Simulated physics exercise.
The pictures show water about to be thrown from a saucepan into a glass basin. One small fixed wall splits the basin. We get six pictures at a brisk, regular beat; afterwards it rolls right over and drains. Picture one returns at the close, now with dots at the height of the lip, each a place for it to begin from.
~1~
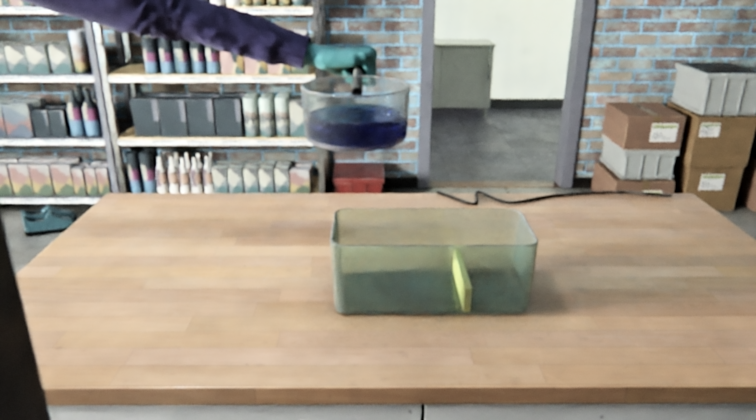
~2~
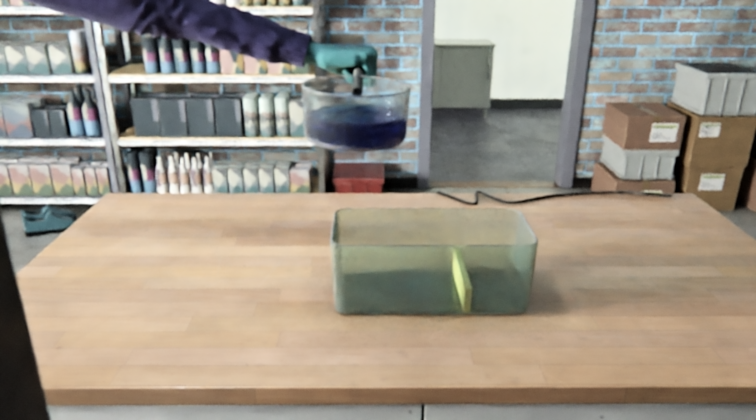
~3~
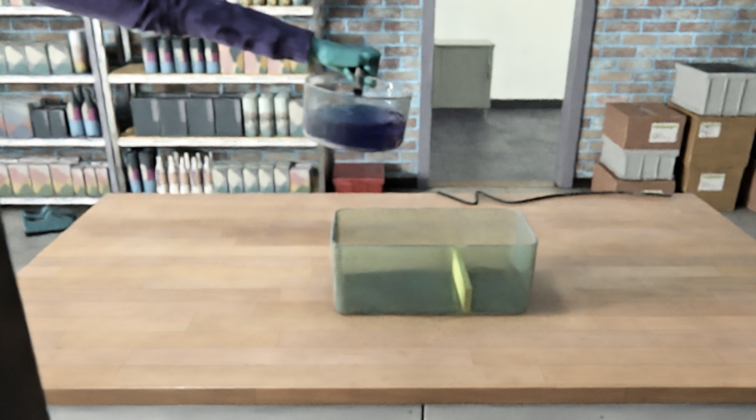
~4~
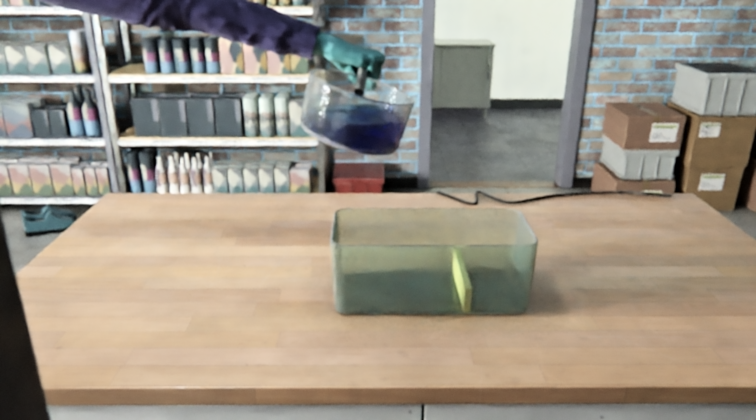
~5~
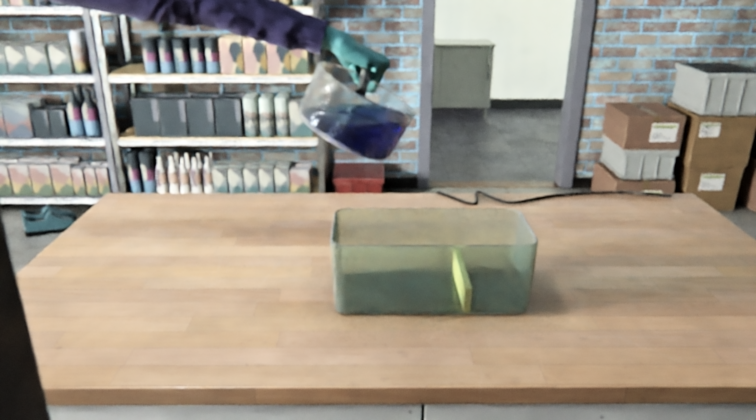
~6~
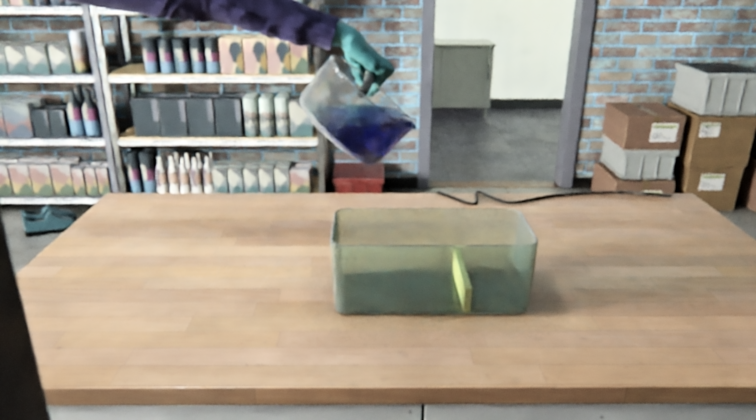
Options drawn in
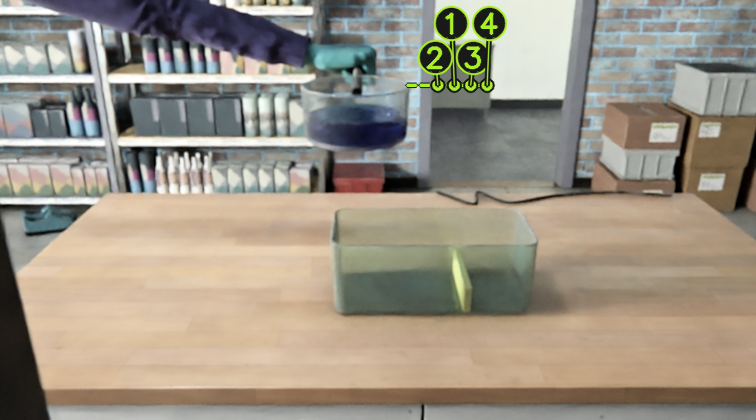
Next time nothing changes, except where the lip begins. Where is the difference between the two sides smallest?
The answer is dot 2.
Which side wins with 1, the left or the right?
The right side.
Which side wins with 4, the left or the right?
The right side.
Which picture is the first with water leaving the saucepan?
Picture 6.
In lime, 1 at (454, 85); 2 at (437, 85); 3 at (470, 85); 4 at (487, 85).
With 1, about 29 % ends left of the wall and 70 % right of it.
With 2, about 49 % ends left of the wall and 50 % right of it.
With 3, about 22 % ends left of the wall and 77 % right of it.
With 4, about 21 % ends left of the wall and 78 % right of it.
